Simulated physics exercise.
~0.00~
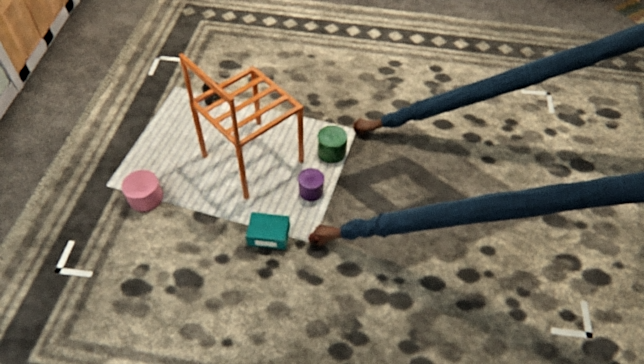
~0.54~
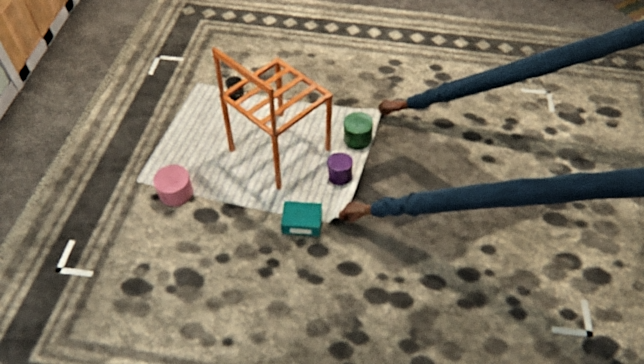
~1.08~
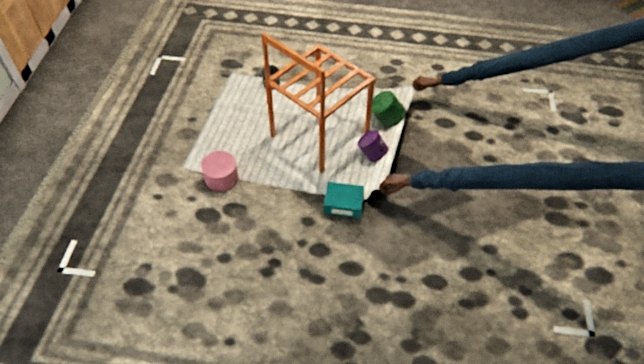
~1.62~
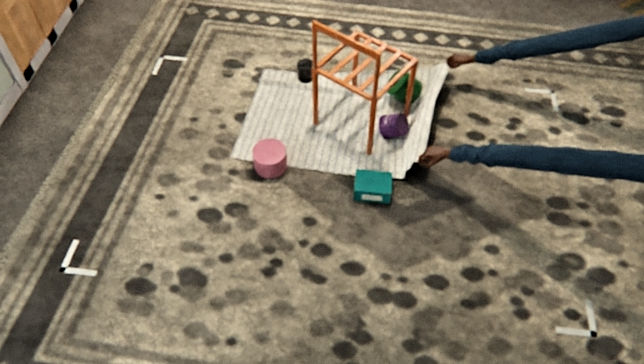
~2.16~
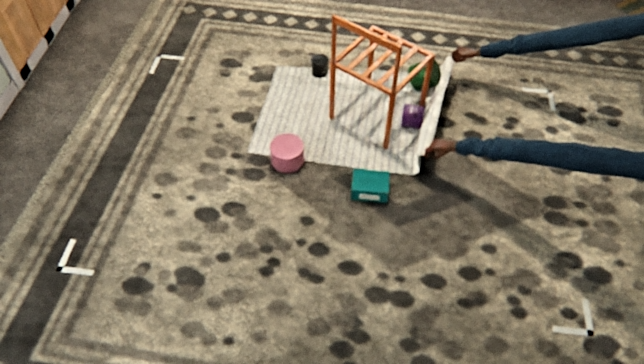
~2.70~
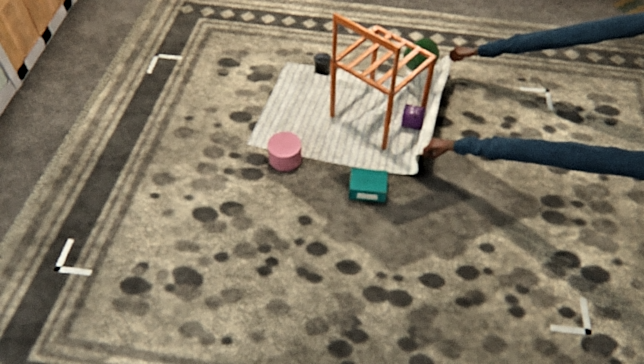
An orange chair and several tubs ride a striped sheet two hands drag up and right, then stop.
